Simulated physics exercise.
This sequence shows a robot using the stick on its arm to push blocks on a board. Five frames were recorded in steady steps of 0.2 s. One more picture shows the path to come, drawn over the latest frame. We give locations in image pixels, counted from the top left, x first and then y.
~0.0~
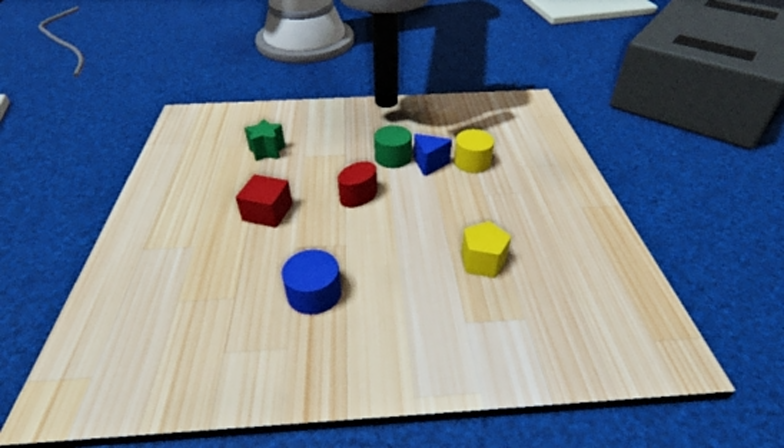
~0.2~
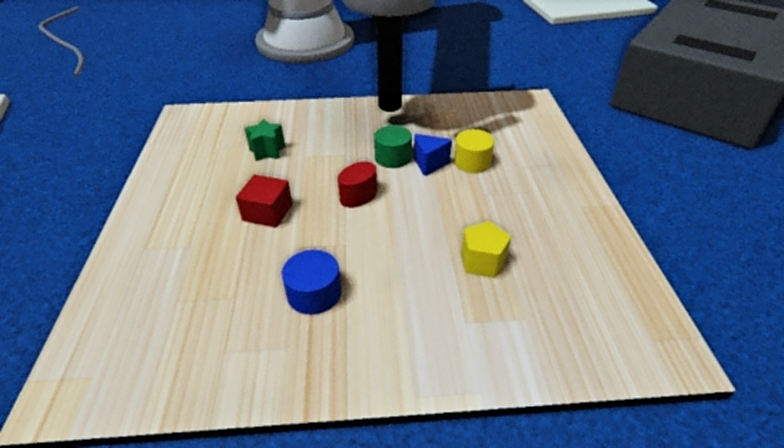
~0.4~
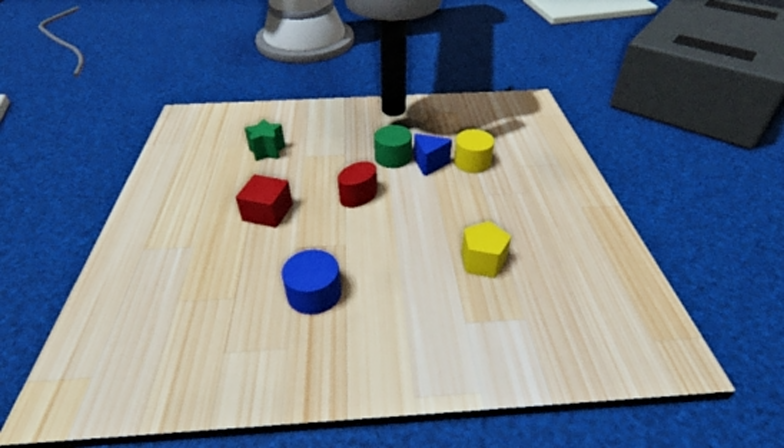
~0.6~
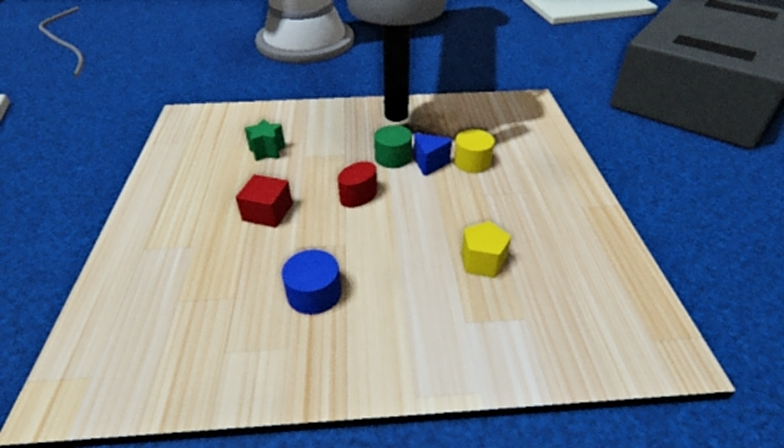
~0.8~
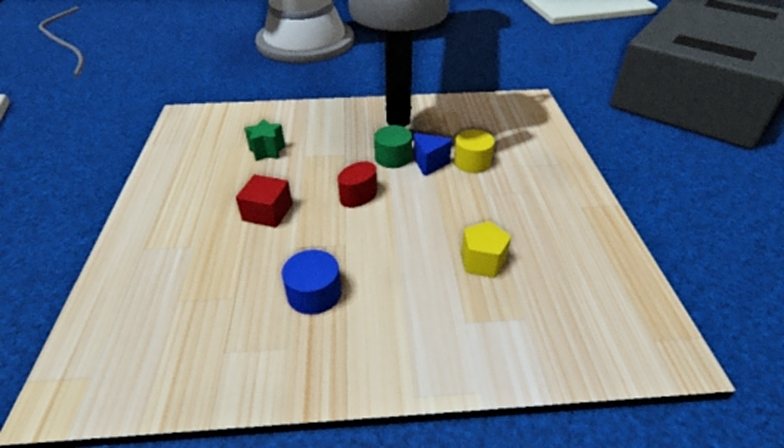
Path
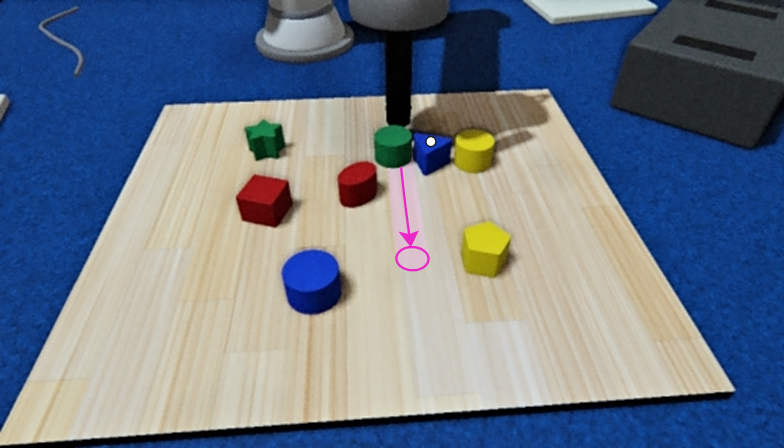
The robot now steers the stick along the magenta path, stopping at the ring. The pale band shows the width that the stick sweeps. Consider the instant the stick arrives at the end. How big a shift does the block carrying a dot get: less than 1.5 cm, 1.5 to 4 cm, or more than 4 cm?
Displacement: Within 1.5 cm.
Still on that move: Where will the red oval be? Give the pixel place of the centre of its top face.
Put as a pixel place, it's (336, 191).
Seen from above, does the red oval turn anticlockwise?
No - that is not the case.
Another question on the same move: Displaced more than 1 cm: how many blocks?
The answer will be two.
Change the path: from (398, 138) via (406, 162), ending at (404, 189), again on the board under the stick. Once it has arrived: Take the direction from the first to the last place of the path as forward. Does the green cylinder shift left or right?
It slides rightward.
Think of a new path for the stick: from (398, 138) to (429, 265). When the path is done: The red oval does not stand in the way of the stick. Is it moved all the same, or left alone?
That block ends up displaced.
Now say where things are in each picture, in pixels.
Stick's lower end (386, 103); red oval (357, 172); green cylinder (393, 135); blue three-sided block (431, 142), in the first frame.
Stick (390, 107); blocks still, in the second frame.
Stick (394, 111); blocks still, in the third frame.
Stick (396, 117); blocks still, in the fourth frame.
Stick (398, 122); red oval (357, 172); green cylinder (393, 135); blue three-sided block (431, 142), in the fifth frame.
Drawn move, straight from (398, 138) to (412, 258); the dot is on the blue three-sided block.
The first path, step by step. One third of the way, stick (402, 156); red oval (349, 180), turned 25° clockwise; green cylinder (387, 167).
Two thirds of the way, stick (406, 195); red oval (336, 191), turned 85° clockwise; green cylinder (377, 202).
At the end, stick (413, 242); red oval (336, 191), turned 85° clockwise; green cylinder (371, 216); blue three-sided block still.
